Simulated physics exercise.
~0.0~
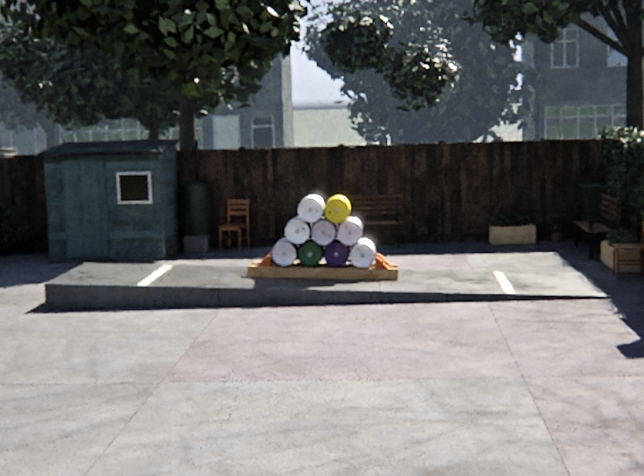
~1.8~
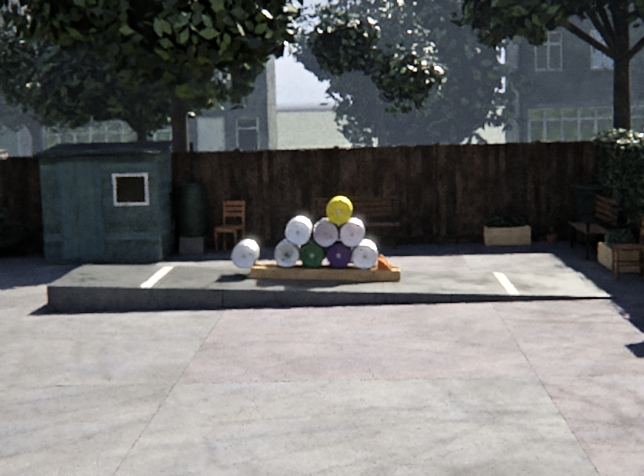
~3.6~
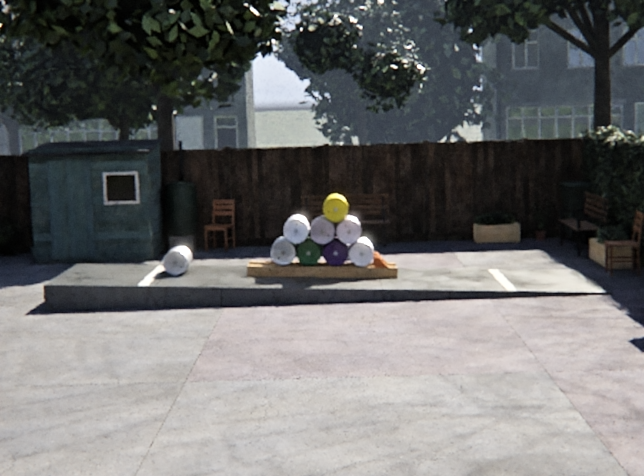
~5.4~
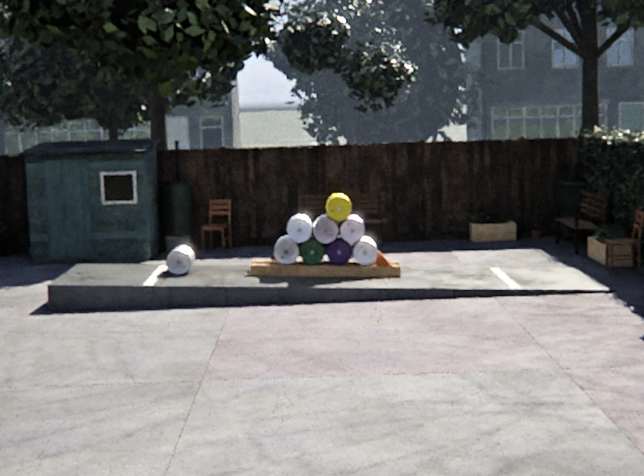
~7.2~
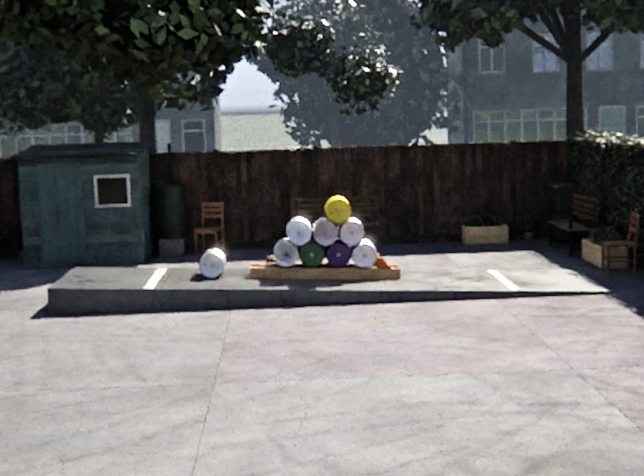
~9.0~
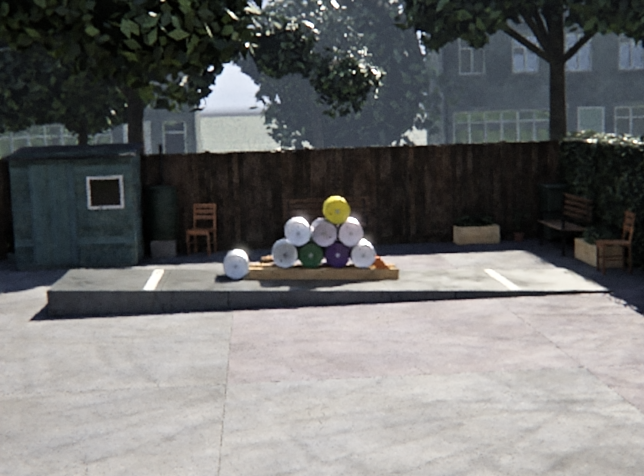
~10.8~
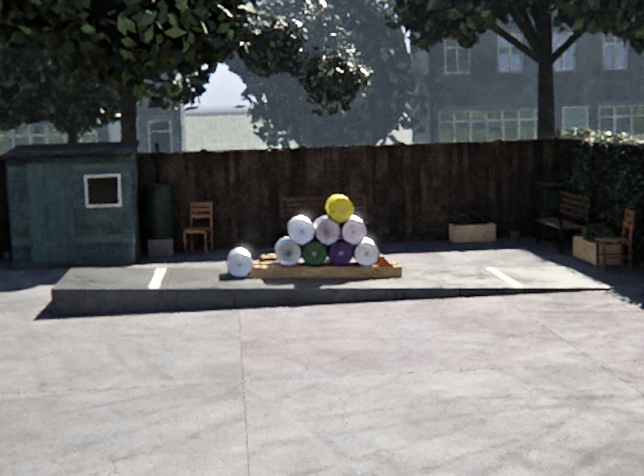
Stack of kegs holding on timber bearers as a white one drops left, rolls near the line, then back beside the stack.
